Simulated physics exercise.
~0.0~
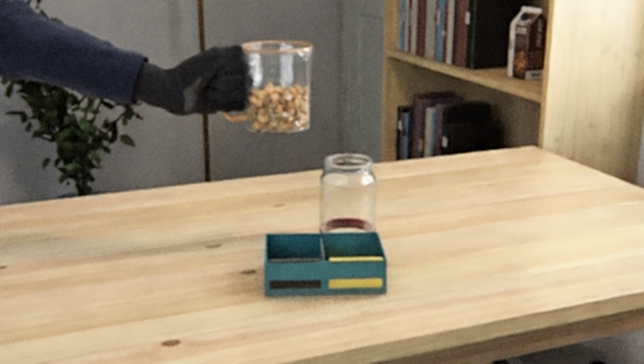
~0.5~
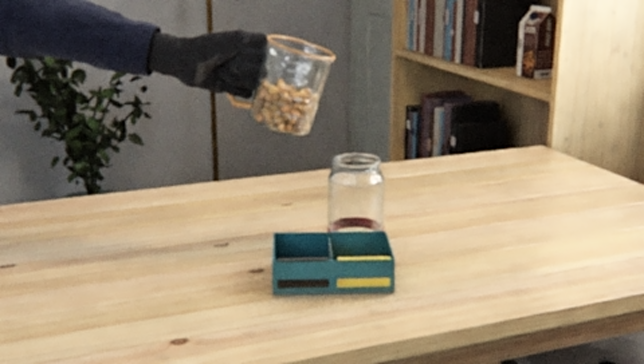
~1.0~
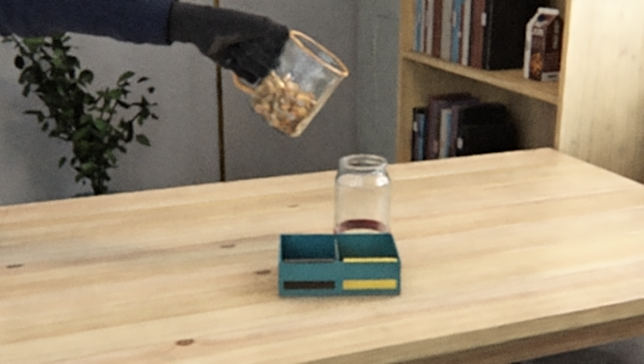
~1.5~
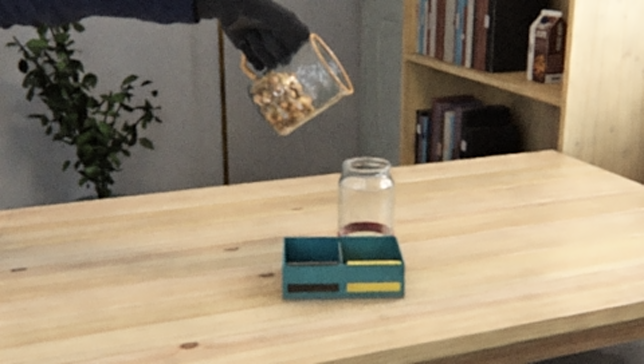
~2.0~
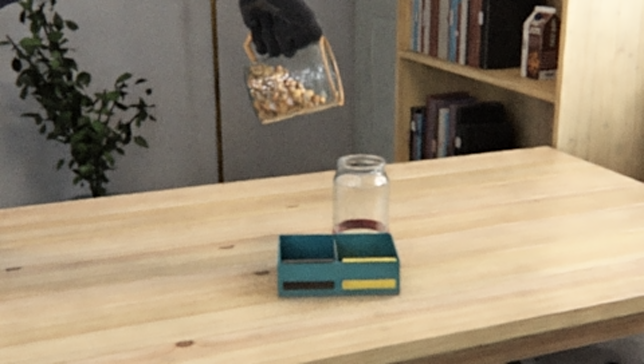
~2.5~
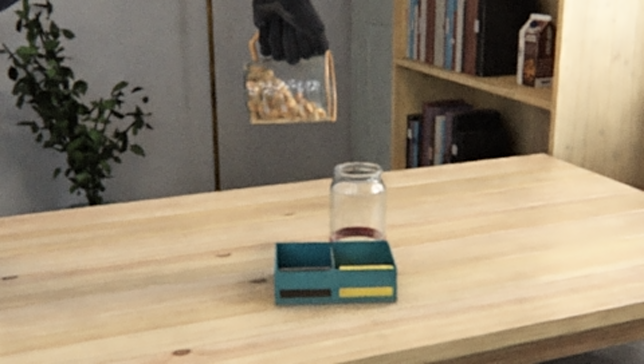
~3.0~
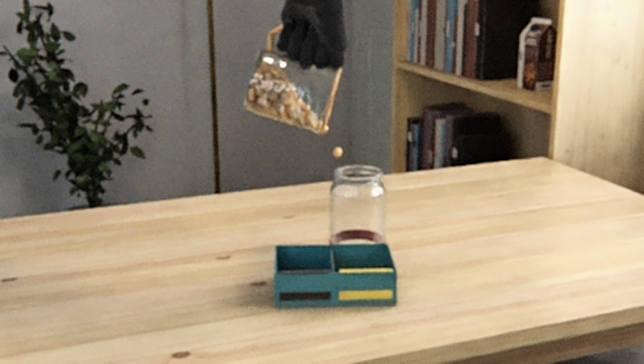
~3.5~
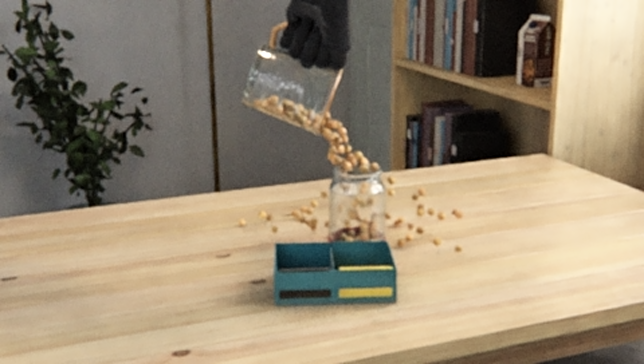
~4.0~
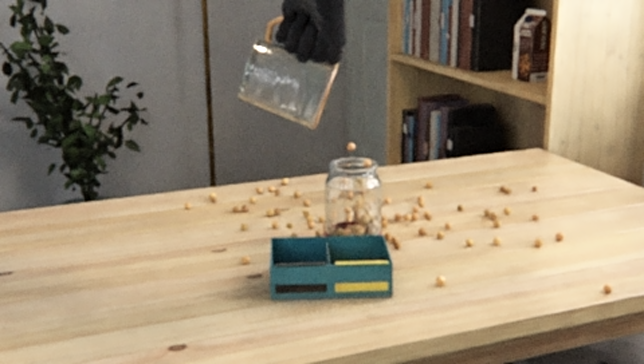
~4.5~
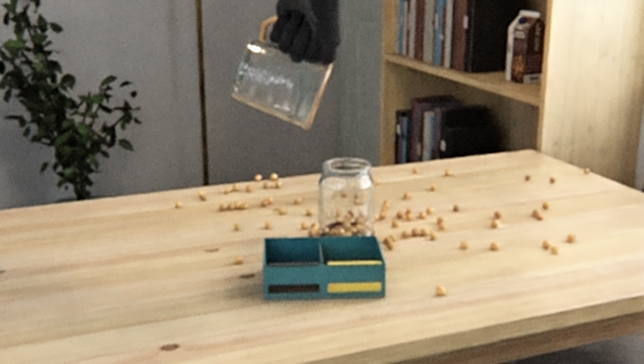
In this clip, a dark-gloved hand holds a clear jug of wooden beads above a table with a glass jar and a teal two-section tin, then gradually tips it until the beads pour out, leaving the jug empty, some beads in the jar and many scattered across the tabletop.
